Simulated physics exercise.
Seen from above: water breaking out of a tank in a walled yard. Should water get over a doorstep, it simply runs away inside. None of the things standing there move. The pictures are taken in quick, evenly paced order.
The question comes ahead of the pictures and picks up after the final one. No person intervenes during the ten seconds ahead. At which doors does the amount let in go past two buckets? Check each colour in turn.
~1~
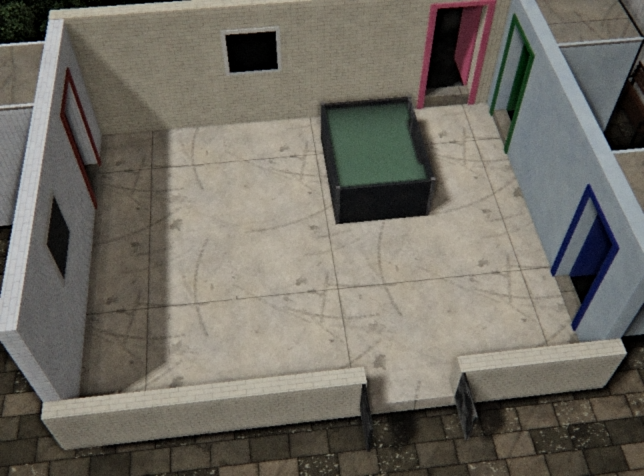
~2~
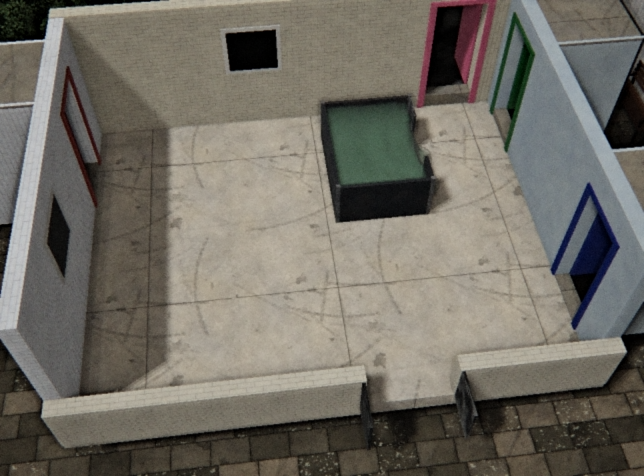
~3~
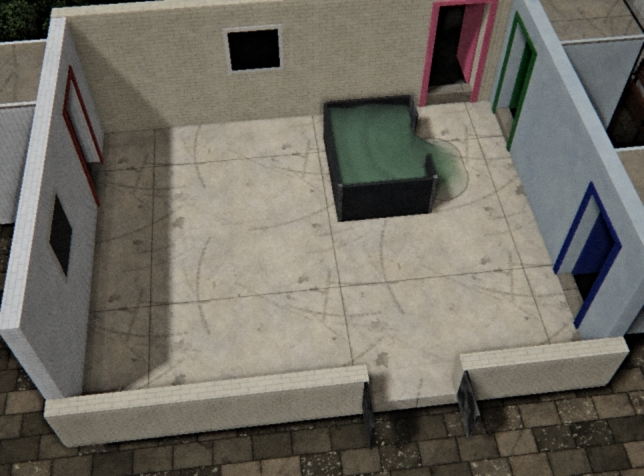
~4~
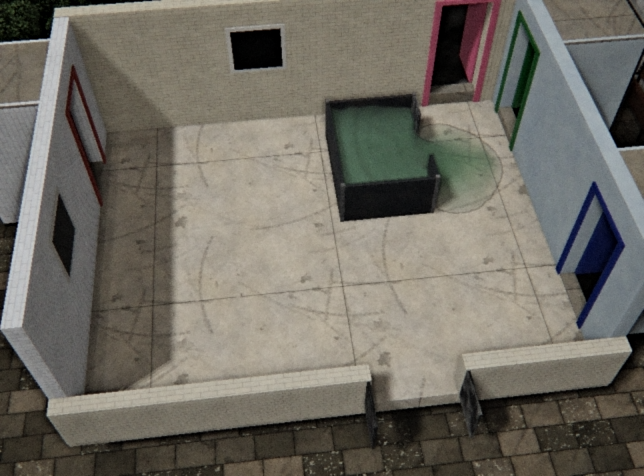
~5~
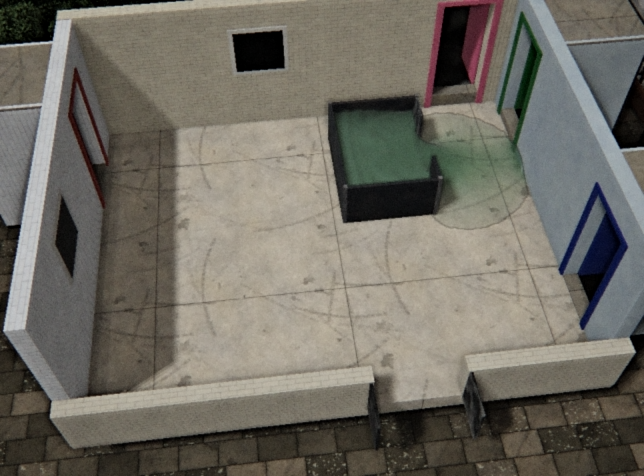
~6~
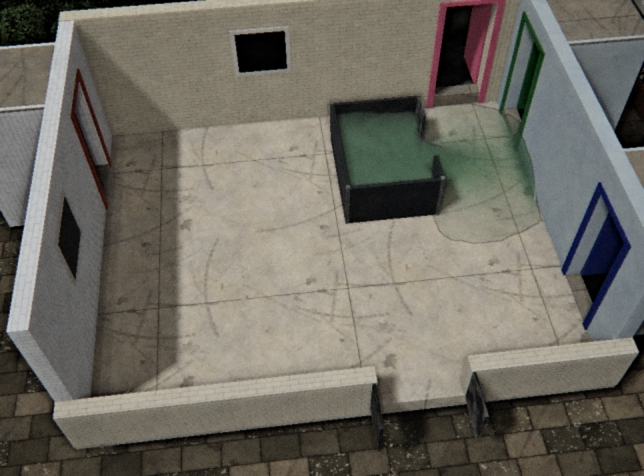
Door by door: The green door goes past two; the pink door stays at two or fewer; the blue door goes past two; the red door stays at two or fewer.
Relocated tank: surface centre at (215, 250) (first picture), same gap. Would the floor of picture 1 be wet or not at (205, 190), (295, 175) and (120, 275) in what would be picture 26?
Spared, spared, spared.
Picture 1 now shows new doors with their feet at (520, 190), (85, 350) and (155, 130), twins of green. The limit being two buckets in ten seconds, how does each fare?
Each in turn, the new doors: Breaks the limit, remains within bounds, remains within bounds.
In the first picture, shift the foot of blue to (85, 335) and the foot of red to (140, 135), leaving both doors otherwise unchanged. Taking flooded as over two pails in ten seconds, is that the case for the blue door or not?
As I see it, the blue door comes in higher.
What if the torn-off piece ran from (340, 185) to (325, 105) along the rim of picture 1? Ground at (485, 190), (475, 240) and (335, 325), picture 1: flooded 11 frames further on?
Untouched, untouched, untouched.
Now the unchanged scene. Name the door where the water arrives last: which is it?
Result: The red-painted one.
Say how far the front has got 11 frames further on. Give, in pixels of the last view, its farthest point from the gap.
My estimate: Roughly (596, 364).
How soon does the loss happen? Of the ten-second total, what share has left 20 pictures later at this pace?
Somewhere around 55 per cent, I'd say.
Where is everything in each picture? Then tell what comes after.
The open tank at (375, 144) is whole and still, in the first picture.
Water pours out at (415, 160) and has run to a hidden place, in the second picture.
Water pours out at (417, 160) and has run to (449, 147), in the third picture.
Water pours out at (420, 161) and has run to (498, 167), in the fourth picture.
The front is at (506, 136), out from the gap at (422, 162), in the fifth picture.
The front is at (500, 114), out from the gap at (425, 161), in the sixth picture.
A moment on, water covers 15 % of the floor; the green door over two buckets in, the pink door wet at the sill, nothing in, the blue door wet at the sill, nothing in, the red door not reached.
Next, water covers 25 % of the floor; the green door far over two buckets in, the pink door wet at the sill, nothing in, the blue door under two buckets in, the red door not reached.
Then, water covers 40 % of the floor; the green door far over two buckets in, the pink door under two buckets in, the blue door under two buckets in, the red door not reached.
Later, water covers 75 % of the floor; the green door far over two buckets in, the pink door under two buckets in, the blue door over two buckets in, the red door under two buckets in.
In the end, water covers 95 % of the floor; the green door far over two buckets in, the pink door under two buckets in, the blue door over two buckets in, the red door under two buckets in.
